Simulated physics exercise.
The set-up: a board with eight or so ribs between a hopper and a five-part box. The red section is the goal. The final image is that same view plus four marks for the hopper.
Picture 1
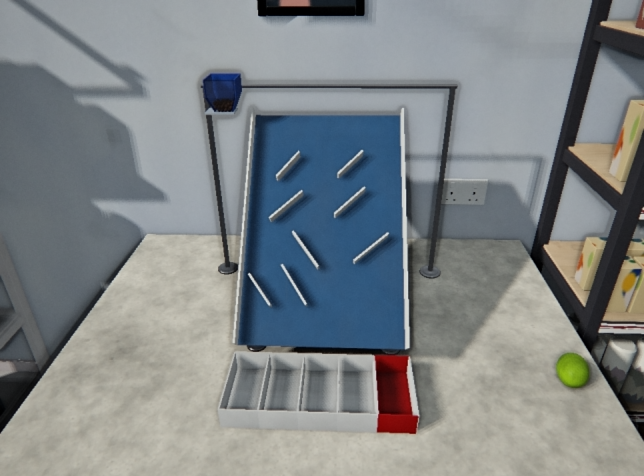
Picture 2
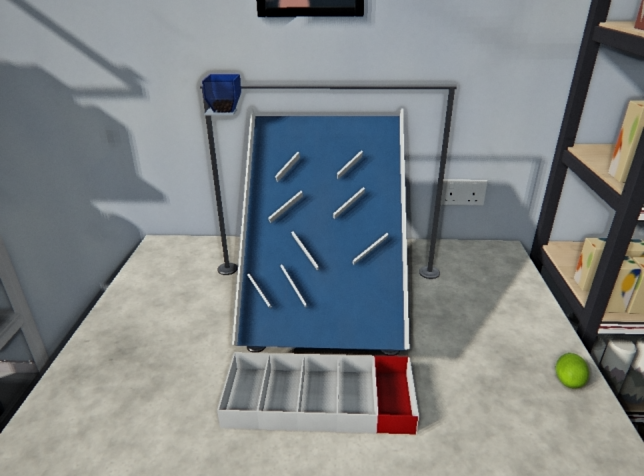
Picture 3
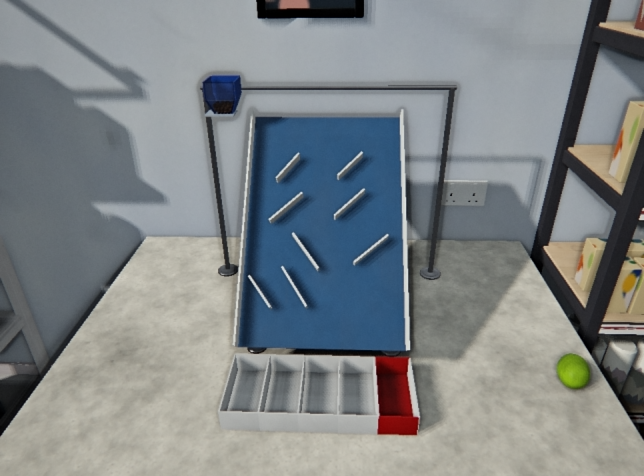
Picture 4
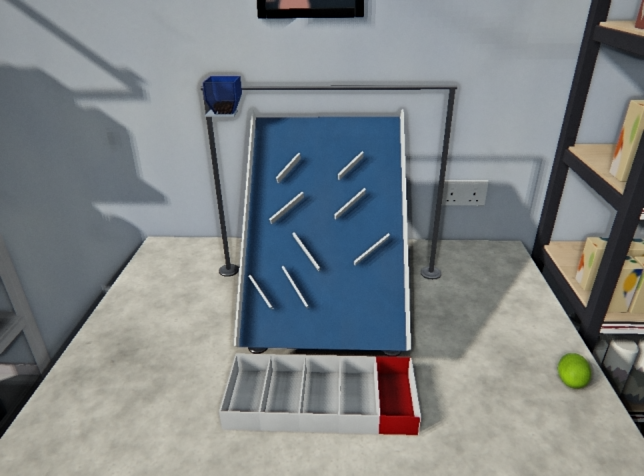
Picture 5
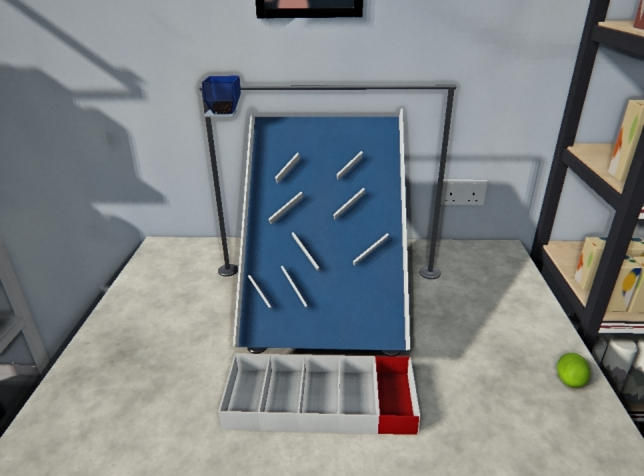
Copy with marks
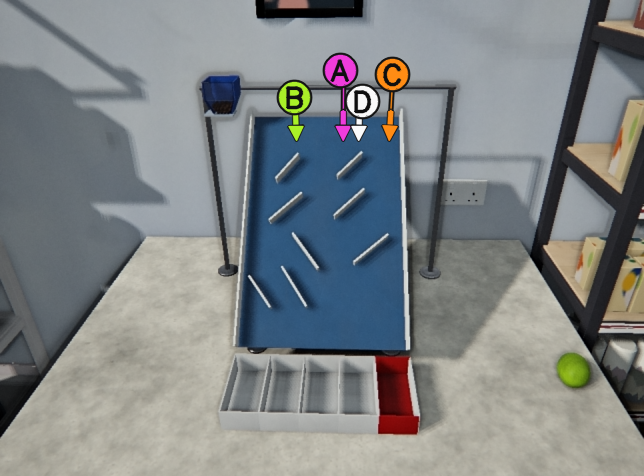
Nothing moves as a blue hopper sits above a ribbed blue board and a sectioned box.
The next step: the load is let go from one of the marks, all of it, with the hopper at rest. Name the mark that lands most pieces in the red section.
C works best here.
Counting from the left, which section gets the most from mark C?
The fifth from the left.
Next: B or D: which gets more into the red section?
That is mark D.
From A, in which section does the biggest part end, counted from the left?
The fourth.
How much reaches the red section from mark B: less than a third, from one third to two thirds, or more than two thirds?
It is less than a third.
On the marked copy, mark A meets the board at (343, 135); mark B meets the board at (296, 135); mark C meets the board at (389, 135); mark D meets the board at (358, 135).
Choosing A, a small part in the red section, most in other sections, a small part outside the box.
Choosing B, a small part in the red section, nearly all in other sections.
Choosing C, about half in the red section, about half in other sections.
Choosing D, about a quarter in the red section, most in other sections, a stray few outside the box.
